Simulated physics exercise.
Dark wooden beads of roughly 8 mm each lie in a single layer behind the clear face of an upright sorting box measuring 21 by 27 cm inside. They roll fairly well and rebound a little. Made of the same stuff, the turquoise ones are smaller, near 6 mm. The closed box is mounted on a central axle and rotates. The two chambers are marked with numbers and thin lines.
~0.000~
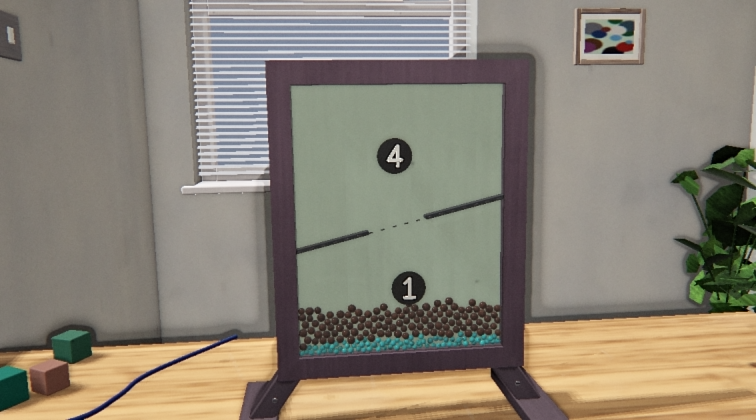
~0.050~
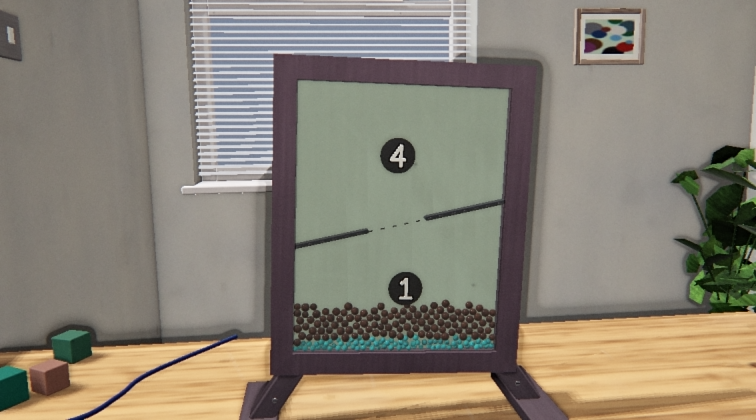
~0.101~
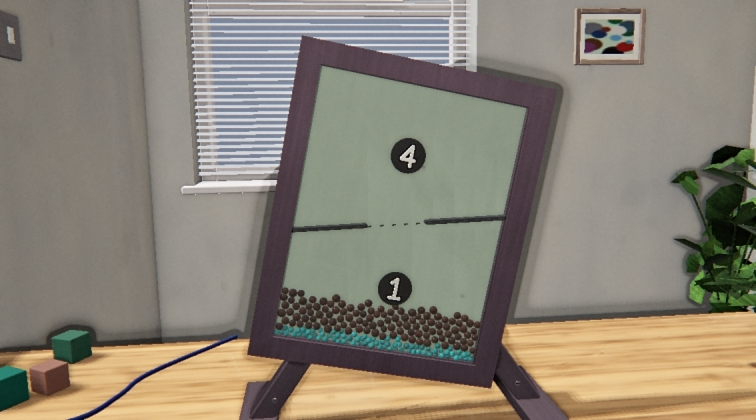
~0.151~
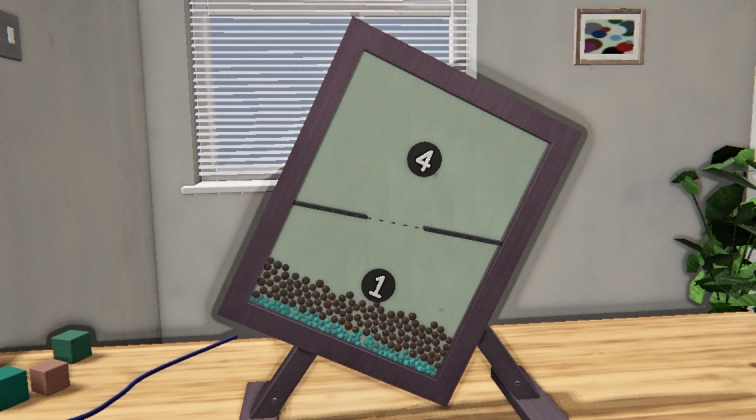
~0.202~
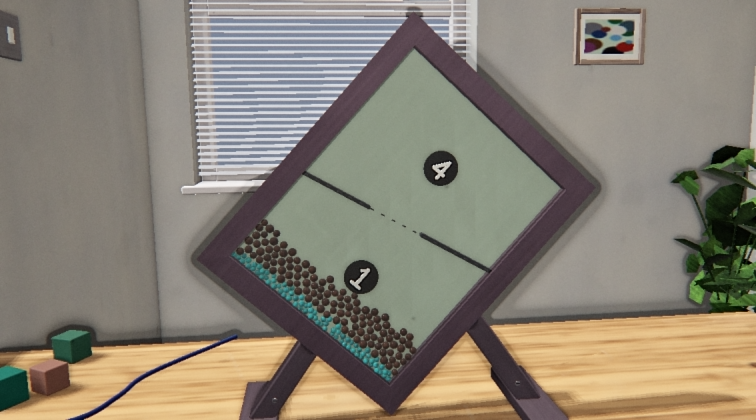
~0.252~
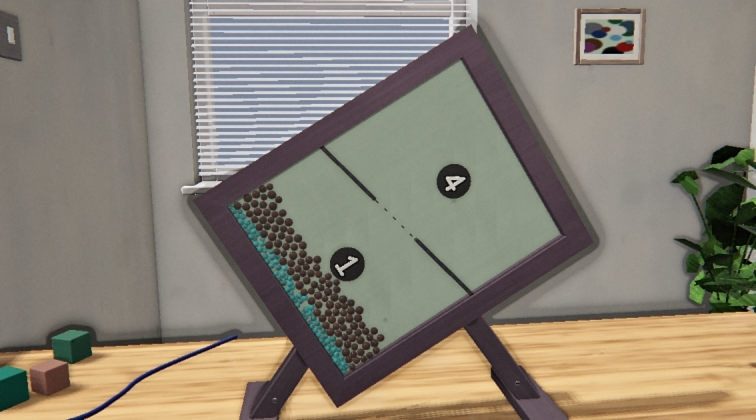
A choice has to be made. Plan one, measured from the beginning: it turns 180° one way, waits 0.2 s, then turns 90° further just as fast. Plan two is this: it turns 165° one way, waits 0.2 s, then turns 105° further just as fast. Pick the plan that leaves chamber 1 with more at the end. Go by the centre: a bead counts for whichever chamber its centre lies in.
Plan second.
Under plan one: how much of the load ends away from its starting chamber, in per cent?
Moved share: About 70 per cent.
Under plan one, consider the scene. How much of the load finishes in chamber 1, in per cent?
Roughly 30 per cent.
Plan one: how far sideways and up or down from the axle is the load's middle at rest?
Some 3 cm left and 8 cm below.
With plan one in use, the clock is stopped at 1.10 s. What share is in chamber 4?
Close to 65 % of the load.
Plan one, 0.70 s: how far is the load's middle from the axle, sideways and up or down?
Position estimate: Left 4 cm, above 1 cm.
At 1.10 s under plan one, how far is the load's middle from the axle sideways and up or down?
Offset approx. 3 cm left, 5 cm below.
Plan one. After 0.70 s, it stands 180° clockwise; the beads' middle is 4 cm left of and 1 cm above the centre; no. 1, 80 %, no. 4, 20 %.
After 1.10 s, it has come round 223° clockwise; the beads' middle is 3 cm left of and 5 cm below the centre; no. 1, 35 %, no. 4, 65 %.
After 1.31 s, it has come round 270° clockwise; the beads' middle is 5 cm left of and 6 cm below the centre; no. 1, 30 %, no. 4, 70 %.
Settled by 2.1 s, it has come round 270° clockwise; no. 1, 30 %, no. 4, 70 %.
Plan two would end with no. 1, 45 %, no. 4, 55 %.
